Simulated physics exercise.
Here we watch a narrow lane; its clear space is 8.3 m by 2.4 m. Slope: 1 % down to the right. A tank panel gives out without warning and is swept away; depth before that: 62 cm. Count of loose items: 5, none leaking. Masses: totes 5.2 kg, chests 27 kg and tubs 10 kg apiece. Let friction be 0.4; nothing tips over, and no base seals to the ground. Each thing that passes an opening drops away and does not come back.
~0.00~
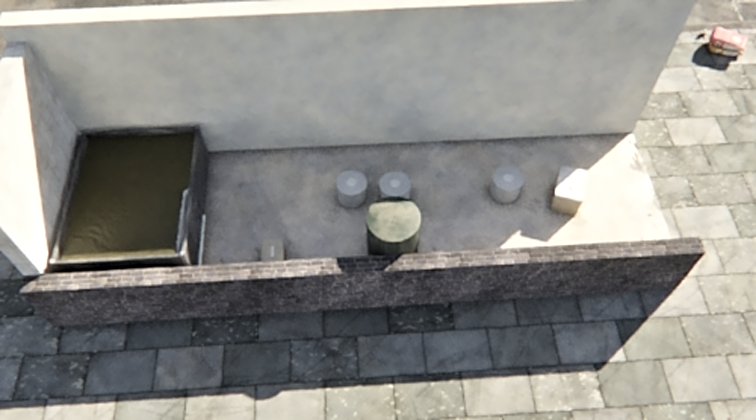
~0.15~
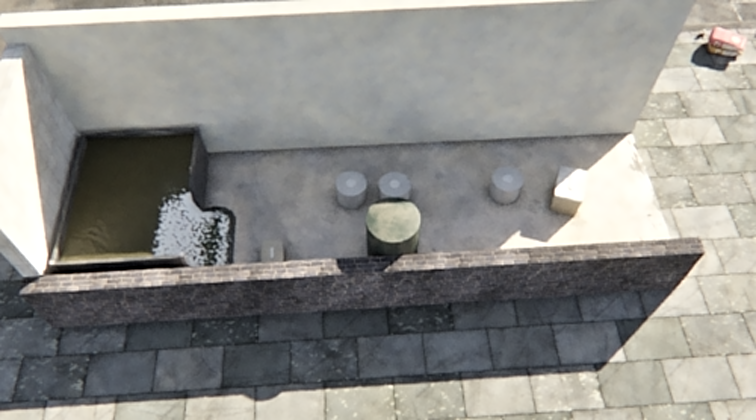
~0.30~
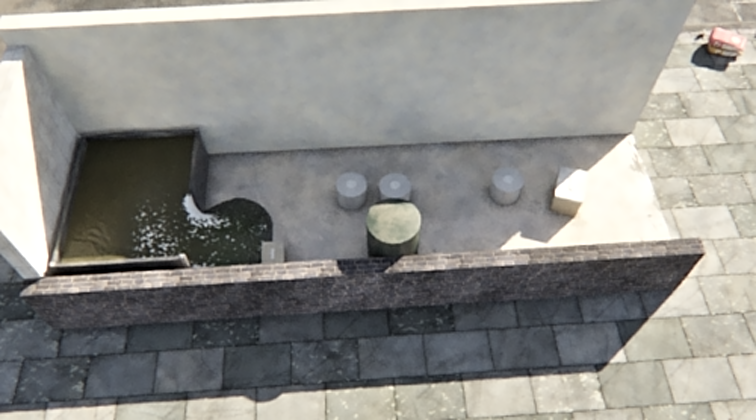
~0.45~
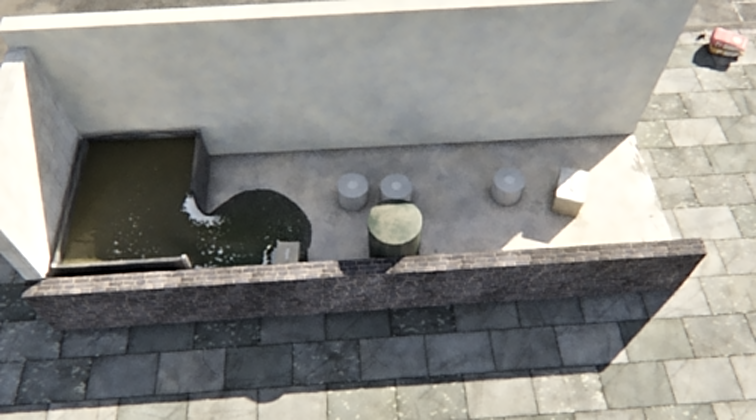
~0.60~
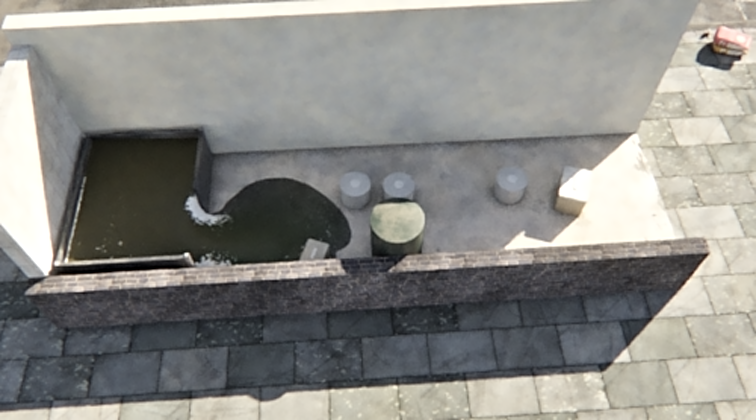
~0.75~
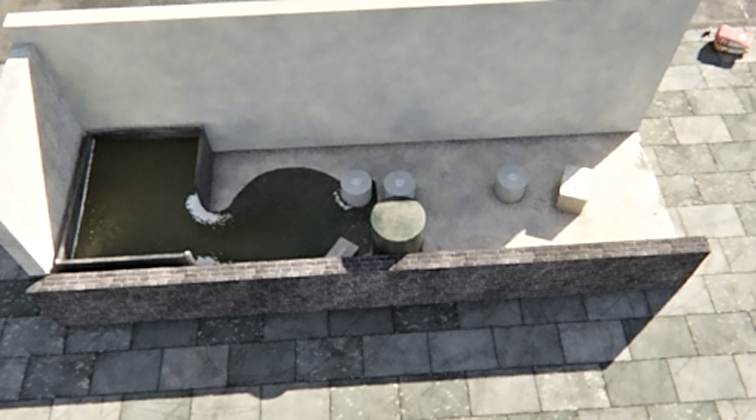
In a walled lane, dark water spreads right from a tank and shifts a small block.
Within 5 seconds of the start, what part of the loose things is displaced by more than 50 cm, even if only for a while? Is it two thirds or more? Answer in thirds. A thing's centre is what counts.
Yes, two thirds or more.
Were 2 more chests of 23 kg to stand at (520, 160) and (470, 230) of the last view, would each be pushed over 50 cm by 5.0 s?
Taking them in turn, the first is above the mark and the second is below the mark.
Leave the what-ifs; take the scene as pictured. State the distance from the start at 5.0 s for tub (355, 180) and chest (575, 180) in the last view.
First named - gone out; second named - 100 cm.
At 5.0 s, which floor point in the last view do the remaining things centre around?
Near (615, 220).
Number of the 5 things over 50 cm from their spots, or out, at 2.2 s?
I make it 3 by then.
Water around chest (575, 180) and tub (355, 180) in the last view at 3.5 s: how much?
6 and 12 cm.
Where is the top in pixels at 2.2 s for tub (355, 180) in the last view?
It ends up close to (443, 132).
After 1.1 s 1 of 5 are over 50 cm from their spots; 1 afloat.
After 2.2 s 3 of 5 are over 50 cm from their spots; 3 afloat.
After 3.5 s 4 of 5 are over 50 cm from their spots; 2 afloat.
After 5.0 s 5 of 5 are over 50 cm from their spots, and 5 have been at some point; 1 afloat.
